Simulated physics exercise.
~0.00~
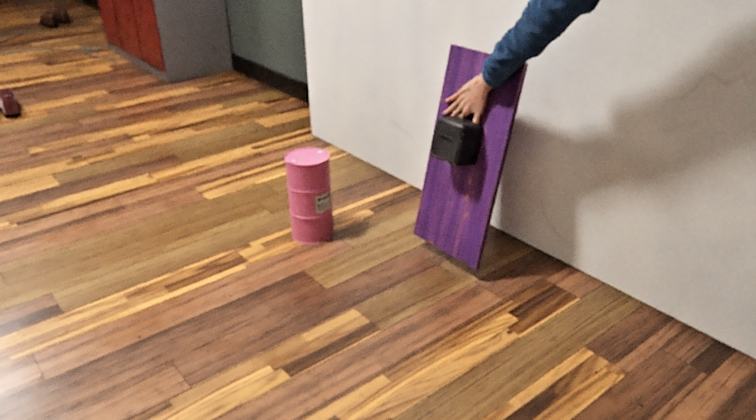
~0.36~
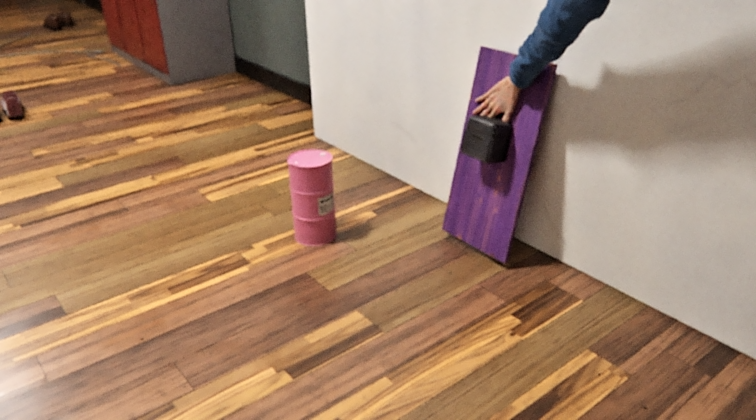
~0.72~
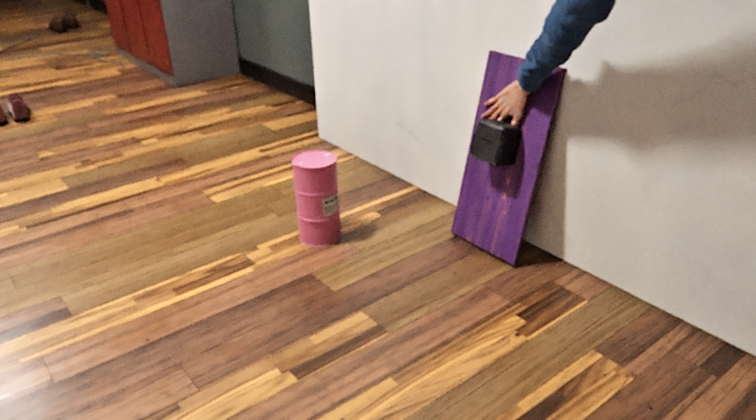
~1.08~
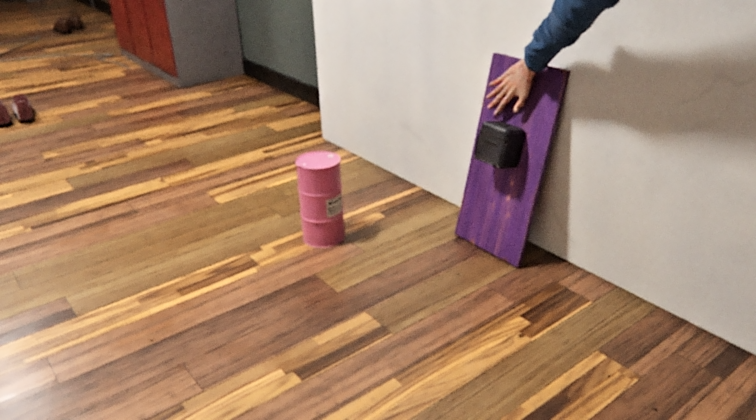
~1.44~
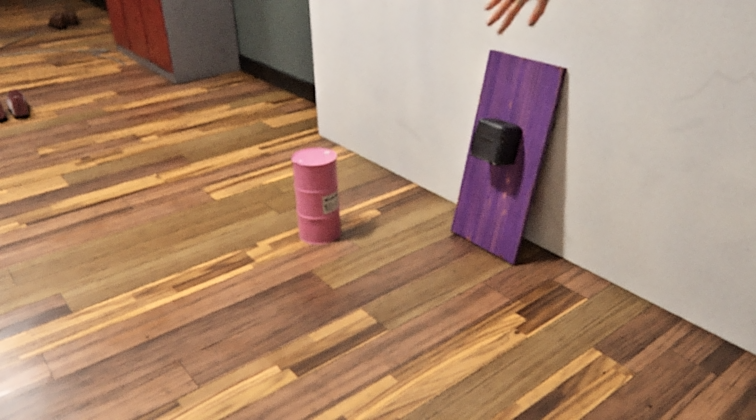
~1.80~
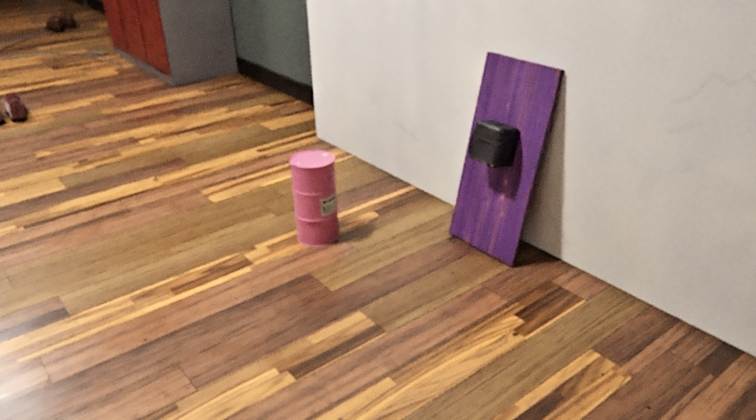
A hand leans a purple board against the wall and lets go, and it stays.
